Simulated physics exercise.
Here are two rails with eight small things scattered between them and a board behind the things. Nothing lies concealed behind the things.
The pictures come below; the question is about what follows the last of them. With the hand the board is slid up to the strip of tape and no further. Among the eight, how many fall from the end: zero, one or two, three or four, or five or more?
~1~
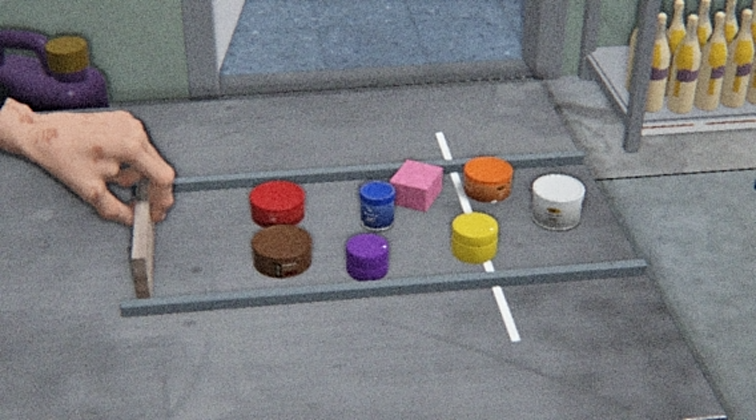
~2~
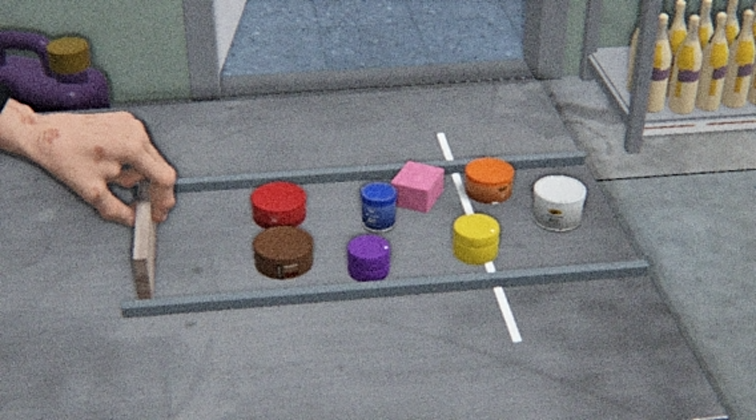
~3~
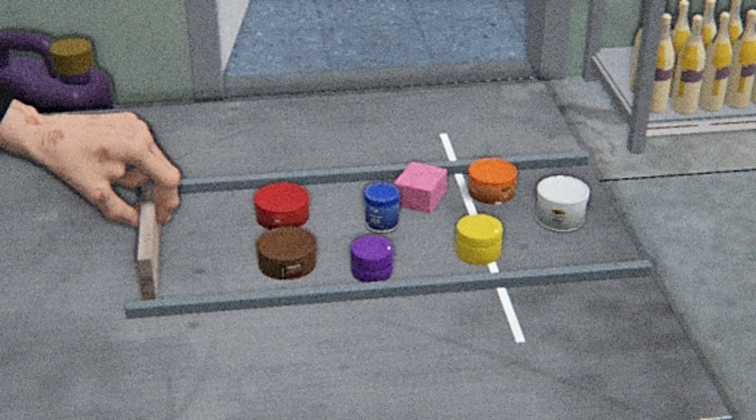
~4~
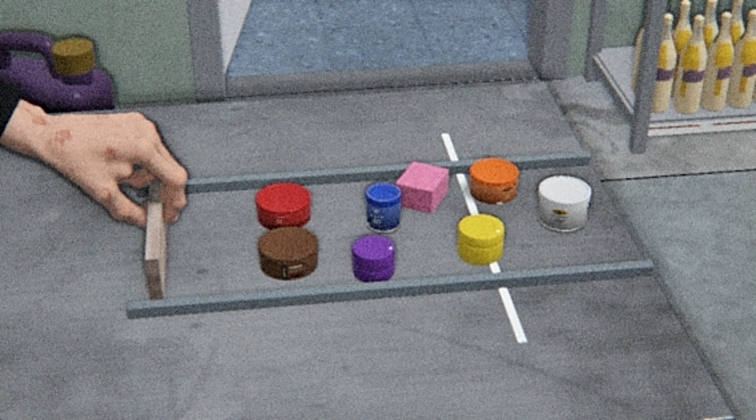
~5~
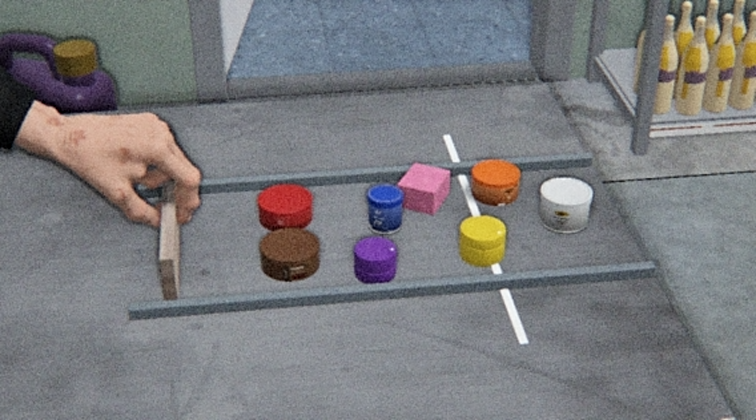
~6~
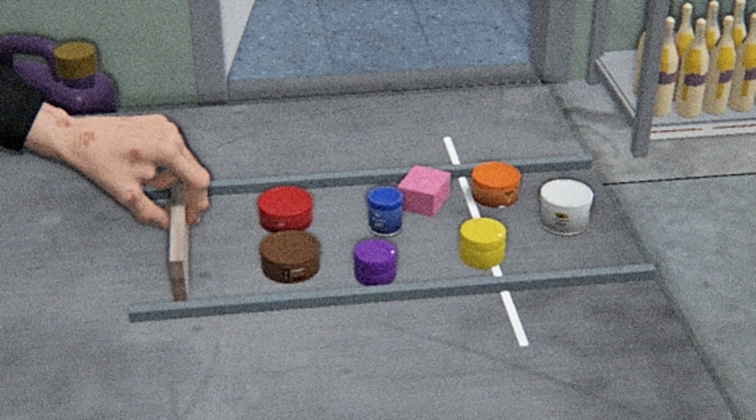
The pieces that drop number zero in all.
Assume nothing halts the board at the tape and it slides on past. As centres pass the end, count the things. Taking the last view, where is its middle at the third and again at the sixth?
First: Around (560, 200). Next: Around (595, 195).
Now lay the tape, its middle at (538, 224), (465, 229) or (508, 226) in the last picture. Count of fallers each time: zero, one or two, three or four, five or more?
Counting what would fall each time, I get just one or two; not one; none.
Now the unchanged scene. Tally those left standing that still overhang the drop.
I make it 0.
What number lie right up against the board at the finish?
Contact count: 3.
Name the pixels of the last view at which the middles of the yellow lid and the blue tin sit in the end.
Yellow lid at about (565, 240), blue tin at about (536, 206).
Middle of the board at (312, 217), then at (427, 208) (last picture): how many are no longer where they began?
At the first spot the count is 3, and at the second it is 7.
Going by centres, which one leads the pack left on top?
Nearest at the end: The orange tub.
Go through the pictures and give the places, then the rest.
In the first frame, white pot (557, 203); orange tub (488, 180); yellow lid (474, 238); board (145, 224); tape (472, 223).
In the second frame, orange tub (489, 181); purple lid (369, 259).
In the third frame, yellow lid (479, 239); red tub (282, 207).
In the fourth frame, white pot (563, 205); pink block (422, 187).
In the fifth frame, orange tub (495, 183); brown tub (290, 255).
In the sixth frame, white pot (565, 208); orange tub (496, 185); yellow lid (482, 243); board (180, 227); tape (480, 228).
Soon after, none off yet; white pot at rest near (565, 208); orange tub at rest near (496, 185); yellow lid at rest near (482, 243).
Then, none off yet; white pot at rest near (565, 208); orange tub moved about its own width near (528, 180); yellow lid moved about its own width near (514, 240).
At rest, the number that fall off is zero.
